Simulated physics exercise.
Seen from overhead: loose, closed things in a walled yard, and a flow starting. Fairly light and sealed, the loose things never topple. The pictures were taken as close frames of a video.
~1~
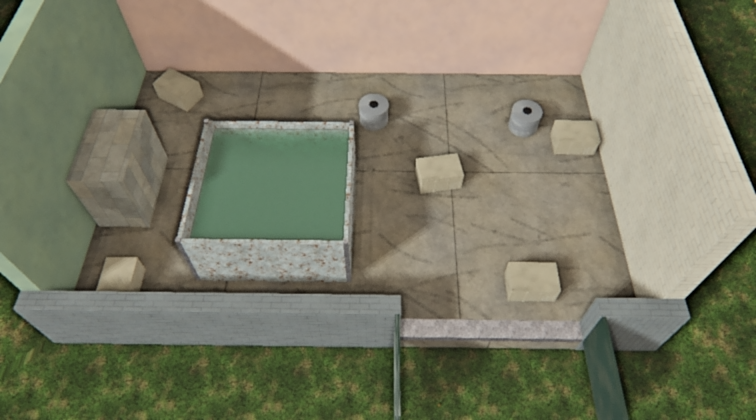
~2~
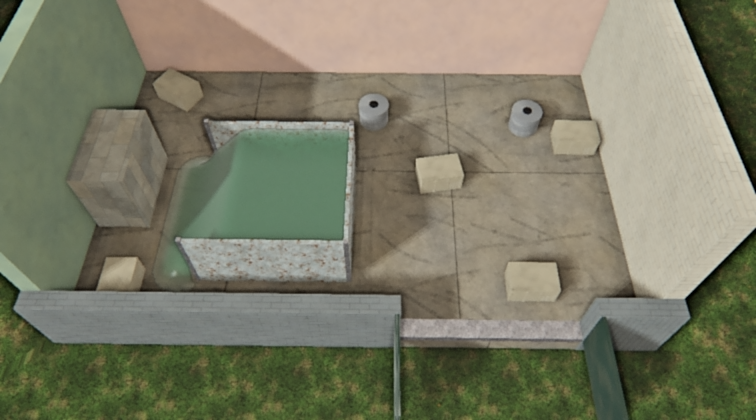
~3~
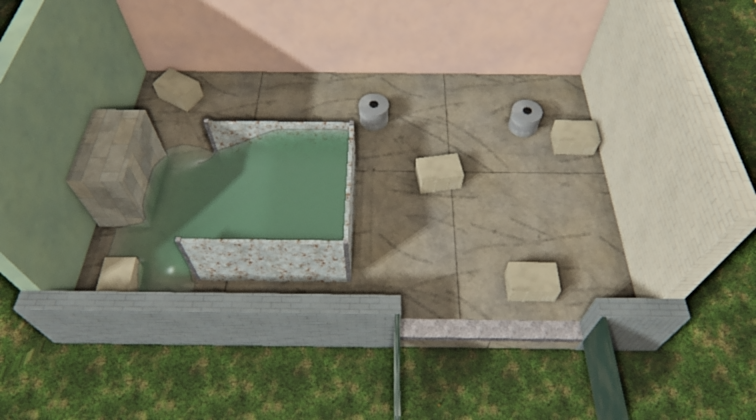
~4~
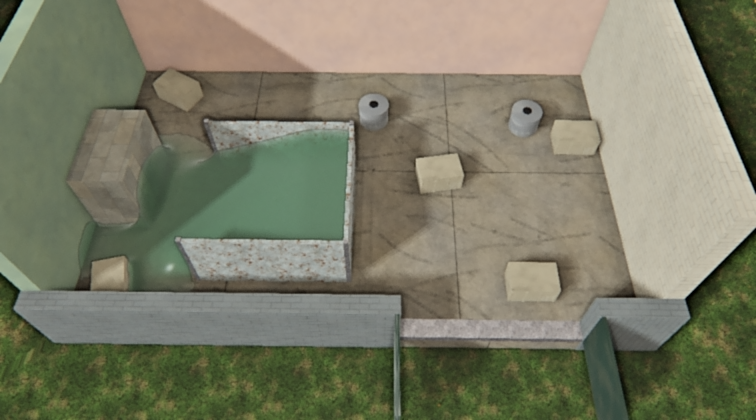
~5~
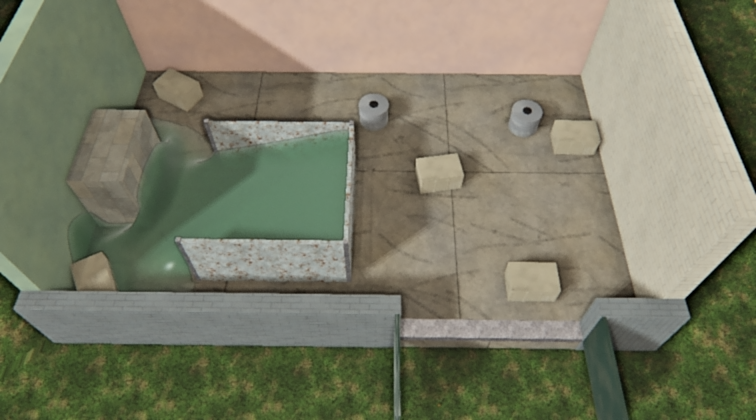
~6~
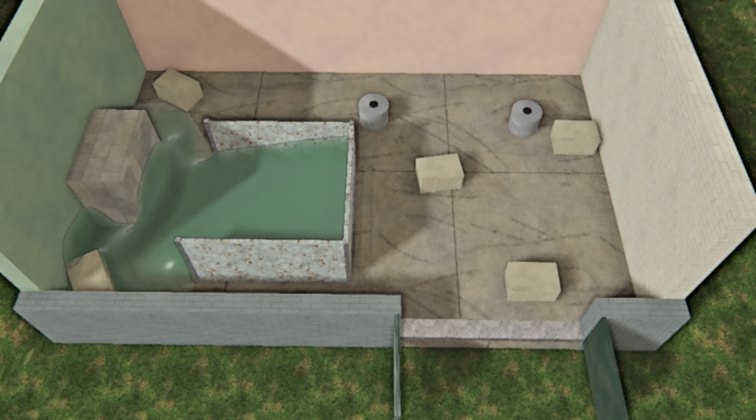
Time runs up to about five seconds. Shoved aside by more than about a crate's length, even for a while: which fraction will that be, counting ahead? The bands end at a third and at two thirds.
That share lands between a third and two thirds.
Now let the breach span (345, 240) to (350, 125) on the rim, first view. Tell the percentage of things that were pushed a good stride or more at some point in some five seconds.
I'd put it at about 70 percent.
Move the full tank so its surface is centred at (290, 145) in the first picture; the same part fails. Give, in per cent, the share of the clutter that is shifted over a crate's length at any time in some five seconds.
Close to 60 in a hundred.
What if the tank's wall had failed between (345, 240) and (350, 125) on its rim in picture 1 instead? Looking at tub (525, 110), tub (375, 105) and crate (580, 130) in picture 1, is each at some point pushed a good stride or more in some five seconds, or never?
Well, in order they come out as over the mark, over the mark and over the mark.
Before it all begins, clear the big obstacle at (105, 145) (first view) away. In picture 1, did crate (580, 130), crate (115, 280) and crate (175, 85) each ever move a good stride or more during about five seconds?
Taking them one at a time: The first remained nearby, the second traveled far, the third traveled far.
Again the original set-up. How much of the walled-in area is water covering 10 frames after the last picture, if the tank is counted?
I'd put it at some 45 per cent.
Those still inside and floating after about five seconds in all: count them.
The count is 5.
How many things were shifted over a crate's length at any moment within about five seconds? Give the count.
Number: 4.
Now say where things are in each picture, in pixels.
A crate at (116, 278) rests on the ground; a crate at (578, 130), on the bottom; 0 of 7 have shifted, in the first picture.
A crate at (116, 278), on the bottom; a crate at (578, 130), on the bottom; 0 of 7 have shifted, in the second picture.
A crate at (115, 278), on the bottom; a crate at (578, 130), on the bottom; 0 of 7 have shifted, in the third picture.
A crate at (108, 279) rests on the ground, close to its start; a crate at (578, 130), on the bottom; 1 of 7 have shifted, in the fourth picture.
A crate at (91, 277) rests on the ground, close to its start; a crate at (578, 130), on the bottom; 1 of 7 have shifted, in the fifth picture.
A crate at (87, 275), on the bottom, a stride from its start; a crate at (578, 130) rests on the ground; 1 of 7 have shifted, in the sixth picture.
A moment on, 0 of 7 are well off their spots; 1 afloat.
Next, 1 of 7 are well off their spots; 2 afloat.
Later, 4 of 7 are well off their spots; 2 afloat.
In the end, 4 of 7 are well off their spots, and 4 have been at some point; 5 afloat.
